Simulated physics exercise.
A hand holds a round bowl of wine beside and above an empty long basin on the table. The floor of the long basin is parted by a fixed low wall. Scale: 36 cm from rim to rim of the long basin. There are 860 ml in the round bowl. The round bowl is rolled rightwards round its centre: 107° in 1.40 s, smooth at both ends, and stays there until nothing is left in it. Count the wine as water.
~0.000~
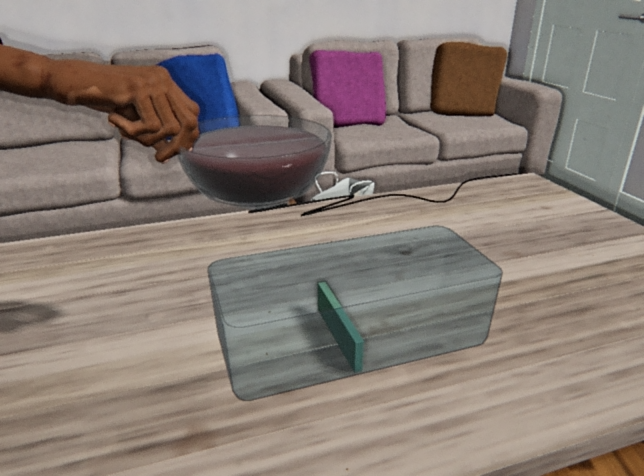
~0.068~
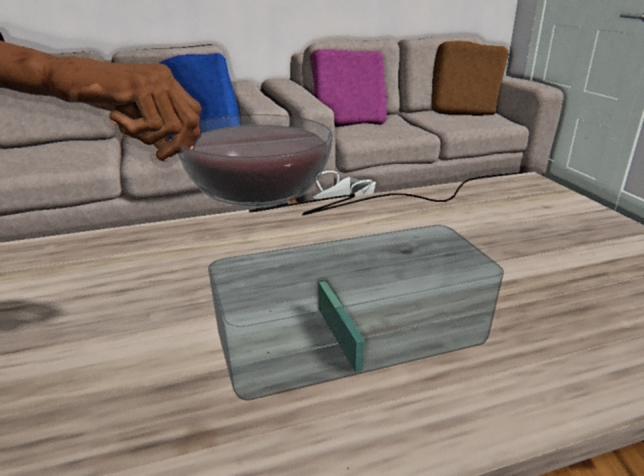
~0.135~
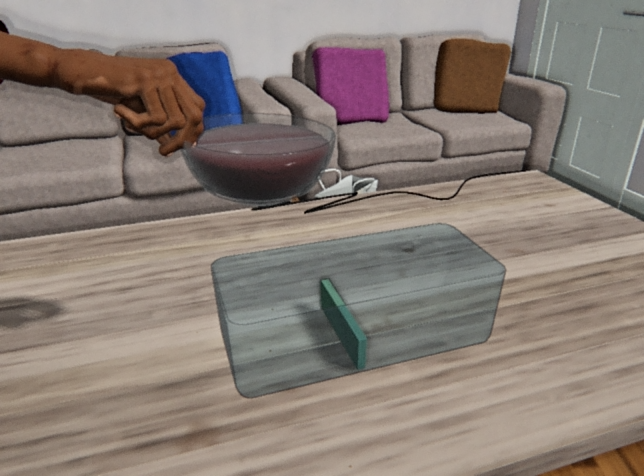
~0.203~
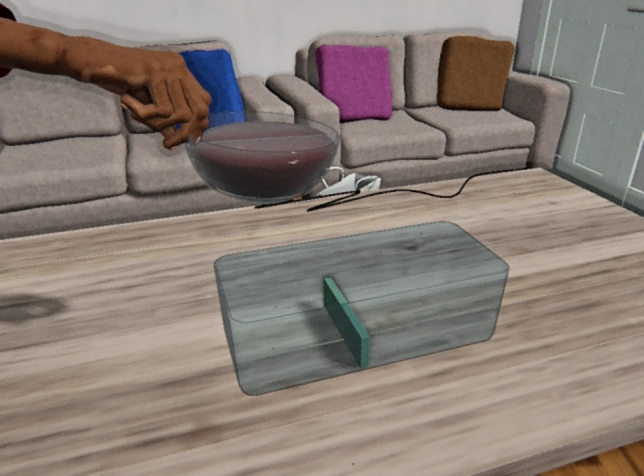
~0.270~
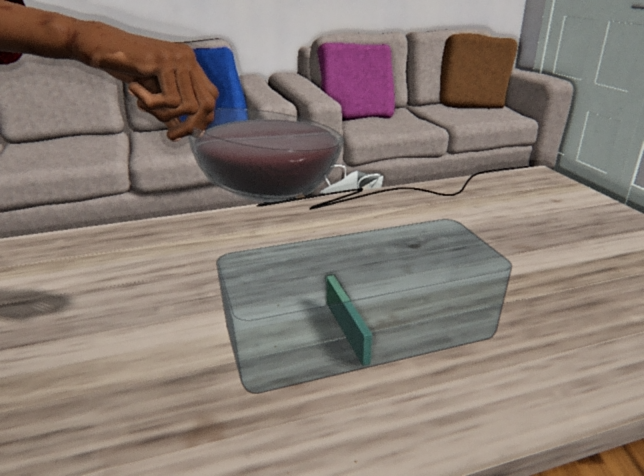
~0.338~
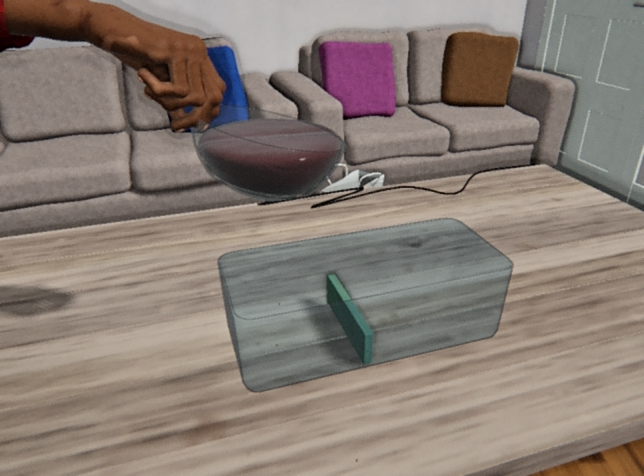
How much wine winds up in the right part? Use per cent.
About 86 per cent.
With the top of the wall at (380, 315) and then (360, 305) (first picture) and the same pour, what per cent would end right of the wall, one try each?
First 45, then 70 per cent.
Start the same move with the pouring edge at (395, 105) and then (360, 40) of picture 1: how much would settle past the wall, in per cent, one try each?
In turn about 95 and 95 per cent.
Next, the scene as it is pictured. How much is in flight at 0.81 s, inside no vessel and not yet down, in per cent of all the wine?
About 36 per cent.
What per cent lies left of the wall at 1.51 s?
Some 12 per cent.
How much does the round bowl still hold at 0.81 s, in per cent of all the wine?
About 32 per cent.
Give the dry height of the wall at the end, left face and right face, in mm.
Some 44 mm on the left and 24 mm on the right.
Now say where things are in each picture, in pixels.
It leans 0°; its right rim is at (326, 130); the wine meets the walls at (179, 150) and (322, 136); the long basin's rim runs from (215, 294) to (473, 249); the wall's top is at (339, 311), in the first frame.
It leans 1°; its right rim is at (327, 130); the wine meets the walls at (180, 149) and (322, 137), in the second frame.
It leans 2°; its right rim is at (330, 130); the wine meets the walls at (183, 146) and (325, 136), in the third frame.
It leans 5°; its right rim is at (334, 132); the wine meets the walls at (188, 144) and (329, 134), in the fourth frame.
It leans 10°; its right rim is at (338, 135); the wine meets the walls at (193, 142) and (333, 132), in the fifth frame.
It leans 15°; its right rim is at (340, 140); the wine meets the walls at (197, 143) and (336, 136); 2 per cent is over the edge, in the sixth frame.
Then, 0.81 s in, the tilt is 66° and 31 per cent is still to pour, 1 is left of the wall and 32 right of it.
Then, 1.15 s in, the tilt is 99° and 1 per cent is still to pour, 9 is left of the wall and 86 right of it.
Then, 1.51 s in, the tilt is 107° and 0 per cent is still to pour, 13 is left of the wall and 86 right of it.
Then, 1.90 s in, the tilt is 107° and 0 per cent is still to pour, 13 is left of the wall and 86 right of it.
Finally, 13 per cent lies left of the wall, 86 right of it and 1 outside.
